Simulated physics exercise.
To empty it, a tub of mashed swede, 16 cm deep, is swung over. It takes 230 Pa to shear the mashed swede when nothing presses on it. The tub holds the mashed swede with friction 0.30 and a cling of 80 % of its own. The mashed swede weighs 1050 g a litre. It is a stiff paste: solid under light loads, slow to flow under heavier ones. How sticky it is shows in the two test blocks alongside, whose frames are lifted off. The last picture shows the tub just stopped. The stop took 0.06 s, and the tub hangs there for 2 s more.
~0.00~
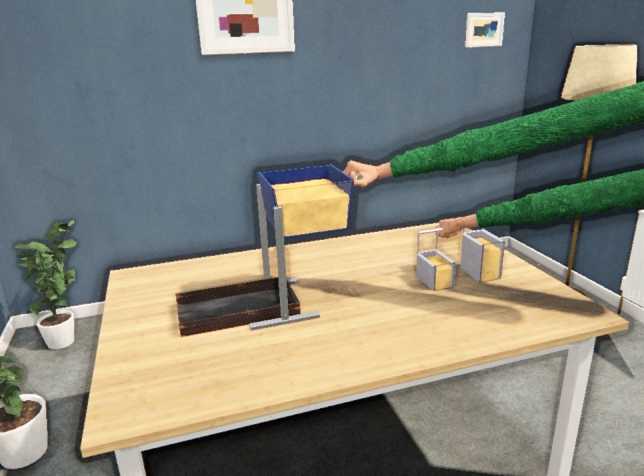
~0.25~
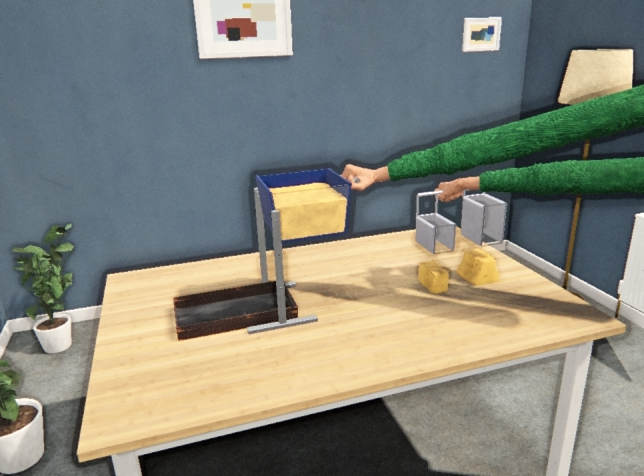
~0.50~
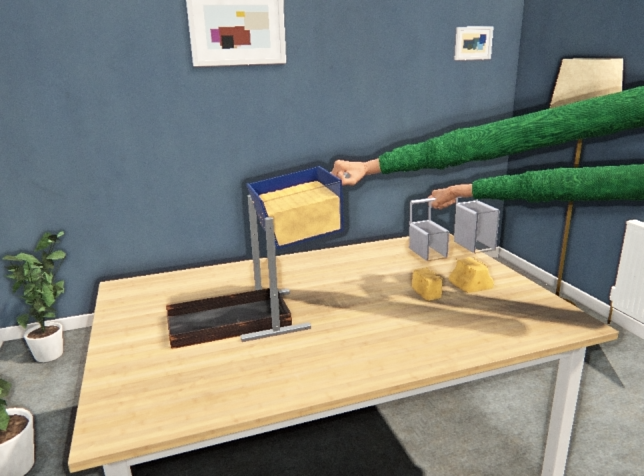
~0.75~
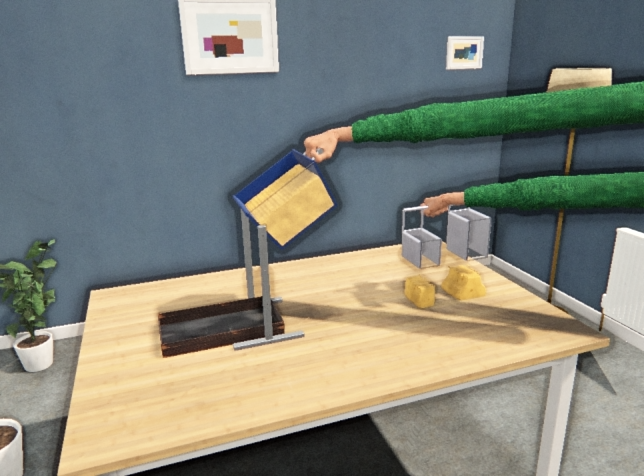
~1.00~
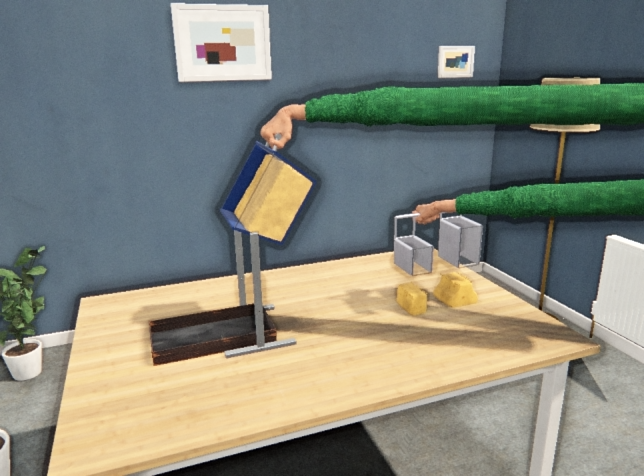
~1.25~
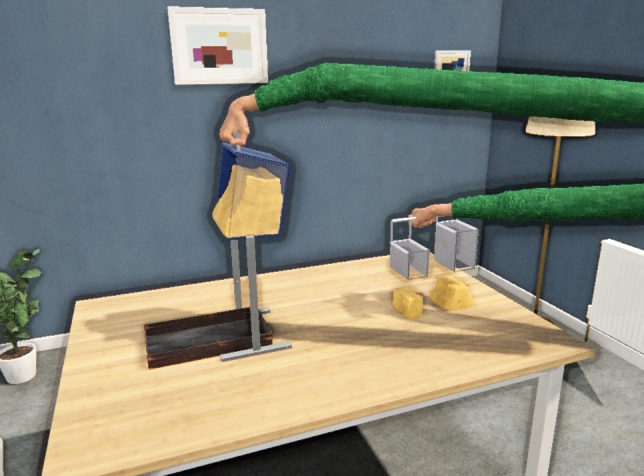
Two small grey holders rose in a green-sleeved hand, leaving yellow lumps sagging on the table, then another hand swung a blue tub of yellow mash up and leftward onto its side above a stand.
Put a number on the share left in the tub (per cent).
Close to 49 per cent.
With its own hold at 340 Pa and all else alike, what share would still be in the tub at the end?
It would be near 60 %.
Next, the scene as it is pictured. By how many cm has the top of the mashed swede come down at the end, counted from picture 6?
Some 10 cm.
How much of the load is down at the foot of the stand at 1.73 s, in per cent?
Near 25 %.
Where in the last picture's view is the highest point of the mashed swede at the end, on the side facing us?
Near (263, 209).
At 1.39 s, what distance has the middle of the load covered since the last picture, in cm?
About 4 cm.
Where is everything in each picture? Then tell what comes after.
Handle-side rim at (351, 181), tilt 0 degrees; crest of the mashed swede at (345, 195); block heights 8.5 cm, 13 cm (left to right), in the first picture.
Handle-side rim at (349, 184), tilt 0 degrees; crest of the mashed swede at (343, 199); block heights 8.2 cm, 10 cm (left to right), in the second picture.
Handle-side rim at (339, 181), tilt 8 degrees; crest of the mashed swede at (335, 197); block heights 8.1 cm, 9.5 cm (left to right), in the third picture.
Handle-side rim at (312, 163), tilt 33 degrees; crest of the mashed swede at (316, 178); block heights 8.1 cm, 9.5 cm (left to right), in the fourth picture.
Handle-side rim at (273, 154), tilt 58 degrees; crest of the mashed swede at (286, 166); block heights 8.1 cm, 9.5 cm (left to right), in the fifth picture.
Handle-side rim at (236, 155), tilt 80 degrees; crest of the mashed swede at (251, 177); block heights 8.1 cm, 9.5 cm (left to right), in the sixth picture.
After 1.39 s, the tub is at 80 degrees and holds 84 %.
After 1.56 s, the tub is at 80 degrees and holds 58 %.
After 1.73 s, the tub is at 80 degrees and holds 50 %.
After 1.90 s, the tub is at 80 degrees and holds 49 %.
After 3.25 s, the tub is at 80 degrees and holds 49 %.
